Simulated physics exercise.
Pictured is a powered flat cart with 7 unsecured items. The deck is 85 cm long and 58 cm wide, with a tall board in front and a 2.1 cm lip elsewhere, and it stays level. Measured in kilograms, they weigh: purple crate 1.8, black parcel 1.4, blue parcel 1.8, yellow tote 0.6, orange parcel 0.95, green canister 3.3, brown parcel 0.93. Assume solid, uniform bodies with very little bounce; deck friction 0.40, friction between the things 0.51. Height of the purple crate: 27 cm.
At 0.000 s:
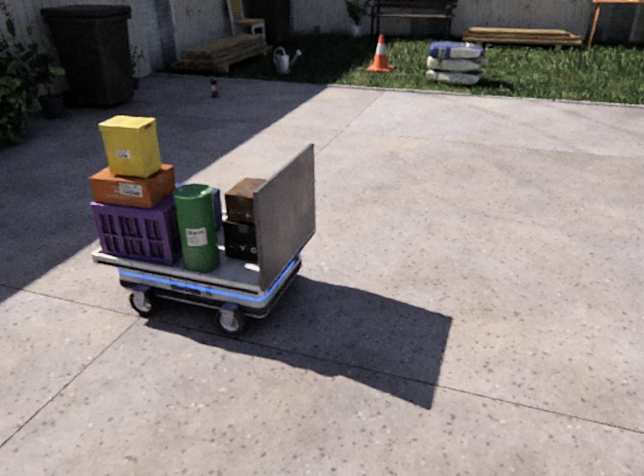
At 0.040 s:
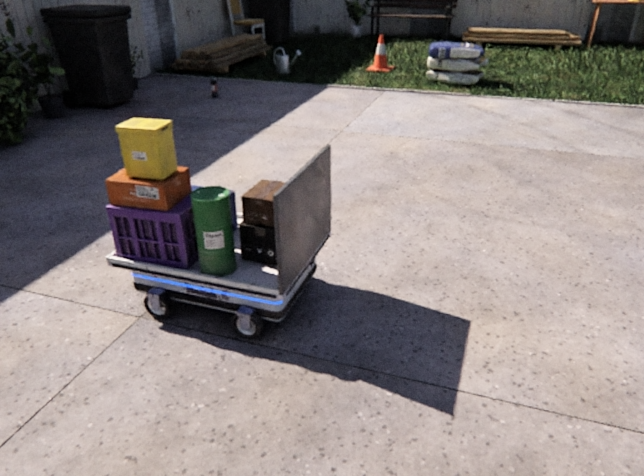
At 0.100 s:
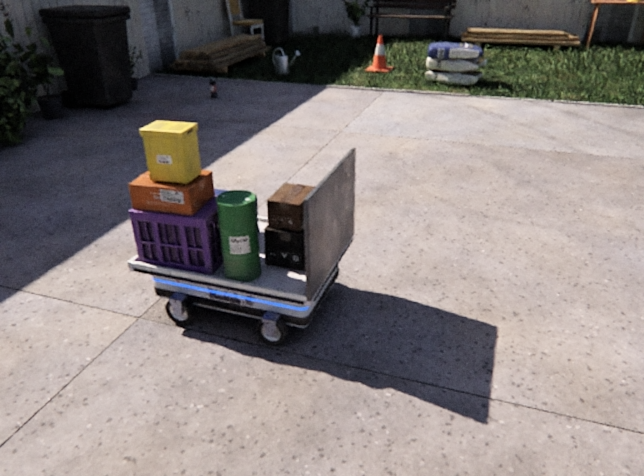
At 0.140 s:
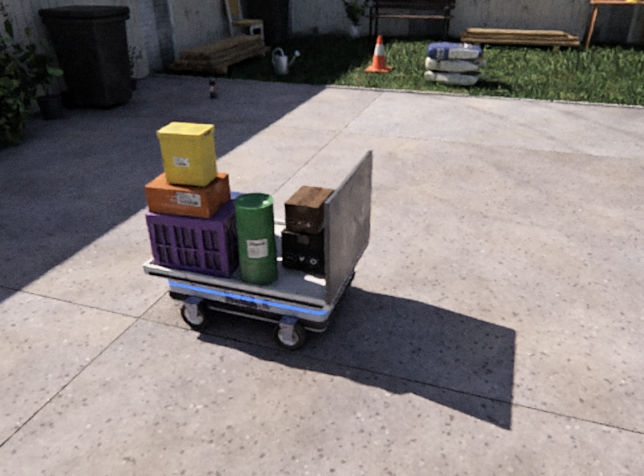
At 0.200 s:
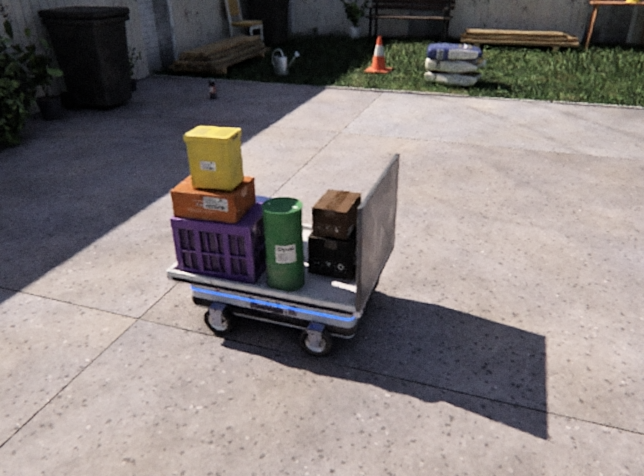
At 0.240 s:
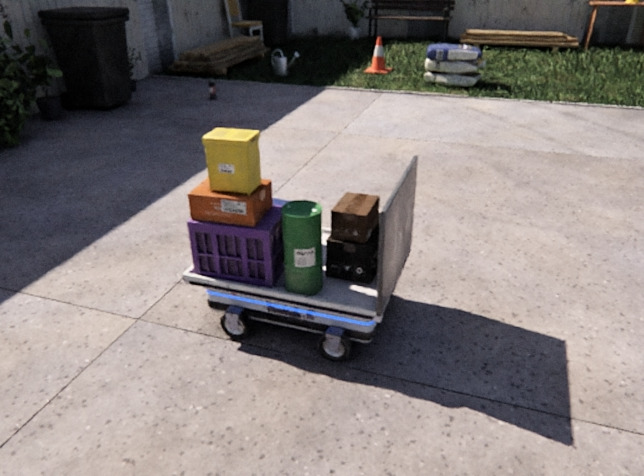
On a sunlit concrete patio edged by grass, a flat cart with an upright board at its right end carries a purple crate, stacked parcels, a yellow tote and a green canister. It rolls steadily a short way to the right and slightly nearer, its load staying in place and its shadow moving along.
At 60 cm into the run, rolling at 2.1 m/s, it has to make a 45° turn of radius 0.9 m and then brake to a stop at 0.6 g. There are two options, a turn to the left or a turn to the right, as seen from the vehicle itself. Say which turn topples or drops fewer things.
Its own right.
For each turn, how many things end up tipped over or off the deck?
Going left: 4; going right: 1.
Turning left. By 0.74 s, cart 155 cm along, turned 45°; green canister and brown parcel now off the deck; black parcel 17 cm from its spot near (572, 220); purple crate tilted 5° near (503, 239).
By 1.24 s, cart 198 cm along, turned 45°, stopped; yellow tote now off the deck; purple crate 19 cm from its spot near (597, 211); black parcel 17 cm from its spot near (636, 201).
When it is over (1.8 s), off the deck, yellow tote, orange parcel, green canister and brown parcel; not toppled but over 10 cm from the start, purple crate, black parcel and blue parcel. In the last view, purple crate near (598, 210), black parcel near (636, 201).
Turning right instead, brown parcel tipped over or off the deck, 1 of 7 in all.
